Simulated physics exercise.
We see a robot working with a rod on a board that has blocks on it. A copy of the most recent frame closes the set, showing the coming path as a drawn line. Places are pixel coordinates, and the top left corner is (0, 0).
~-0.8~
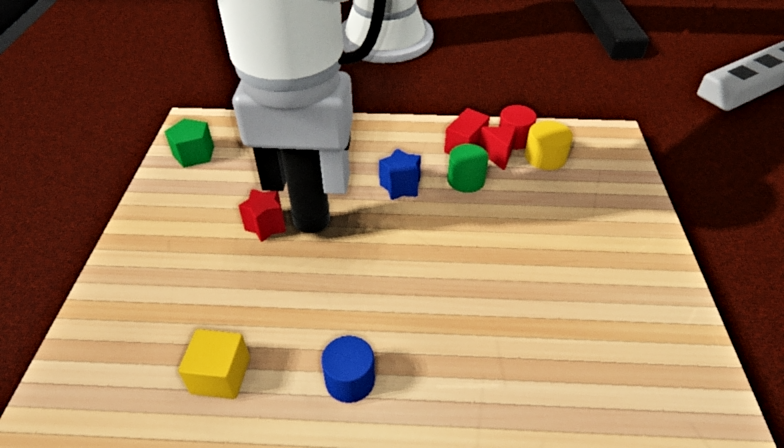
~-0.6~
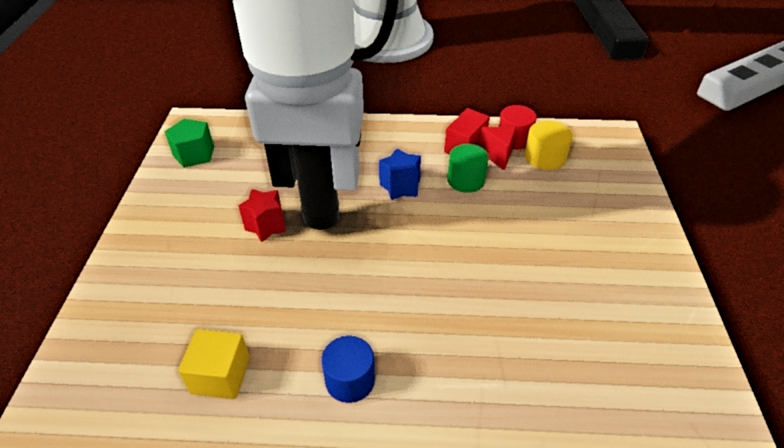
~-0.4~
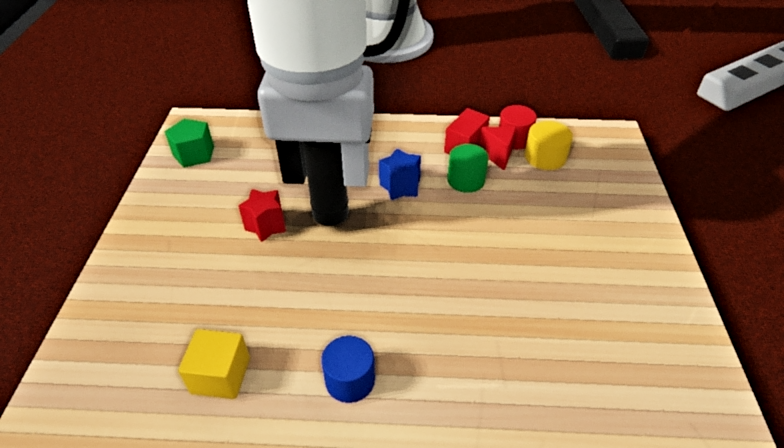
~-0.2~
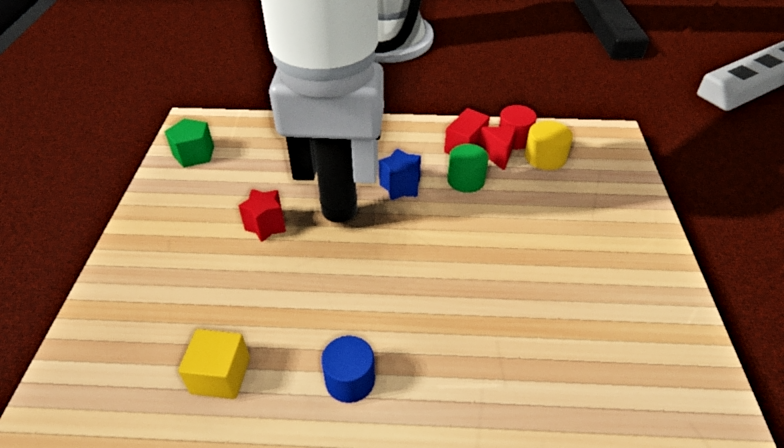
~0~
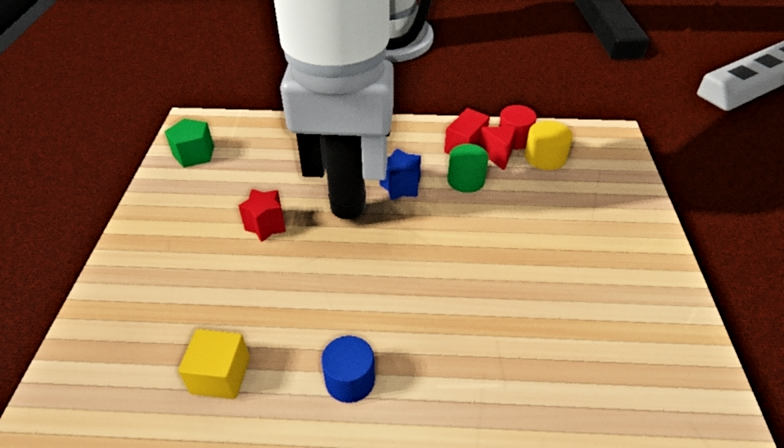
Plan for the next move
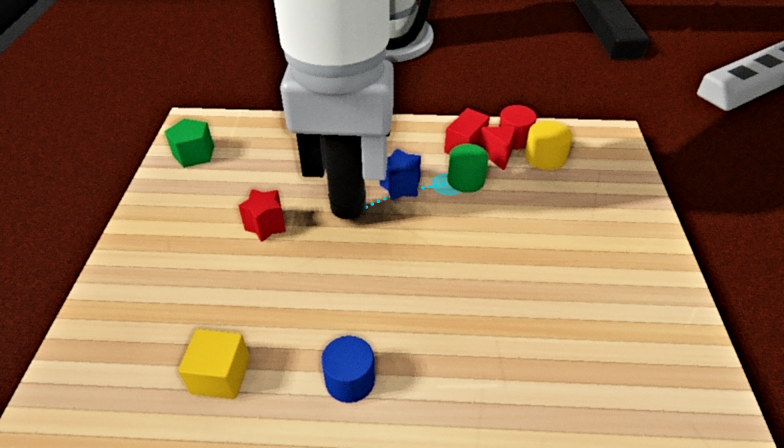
Robot arm with a black rod sliding slowly right across a wooden board, away from a red star, among still coloured blocks.
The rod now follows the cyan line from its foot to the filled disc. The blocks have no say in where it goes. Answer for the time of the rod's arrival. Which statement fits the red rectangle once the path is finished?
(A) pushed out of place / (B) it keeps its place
That would be B.
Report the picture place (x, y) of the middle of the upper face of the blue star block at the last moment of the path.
It will end up at (438, 139).
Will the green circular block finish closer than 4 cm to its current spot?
Yes, it checks out.
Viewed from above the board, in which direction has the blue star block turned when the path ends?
It ends up turned anticlockwise.
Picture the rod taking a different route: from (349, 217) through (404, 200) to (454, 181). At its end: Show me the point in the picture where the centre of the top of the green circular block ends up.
It should be at about (490, 149).
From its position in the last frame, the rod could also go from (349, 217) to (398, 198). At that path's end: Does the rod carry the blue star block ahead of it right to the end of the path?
Yes, that is what happens.
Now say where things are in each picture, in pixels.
The first picture shows rod's lower end at (312, 221); blue star block at (401, 161); red rectangle at (468, 122); green circular block at (469, 155).
The second picture shows rod at (322, 218); blocks still.
The third picture shows rod at (331, 215); blocks still.
The fourth picture shows rod at (340, 211); blocks still.
The fifth picture shows rod at (348, 208); blue star block at (401, 161); red rectangle at (468, 122); green circular block at (469, 155).
Drawn move, from (349, 217) by way of (380, 201) and (413, 190) to (448, 184).
On the path given first. One third of the way, rod at (381, 192); blue star block at (406, 159).
Two thirds of the way, rod at (414, 181); blue star block at (426, 145), turned 40° anticlockwise.
At the end, rod at (449, 176); blue star block at (438, 139), turned 75° anticlockwise; red rectangle still; green circular block at (485, 153).
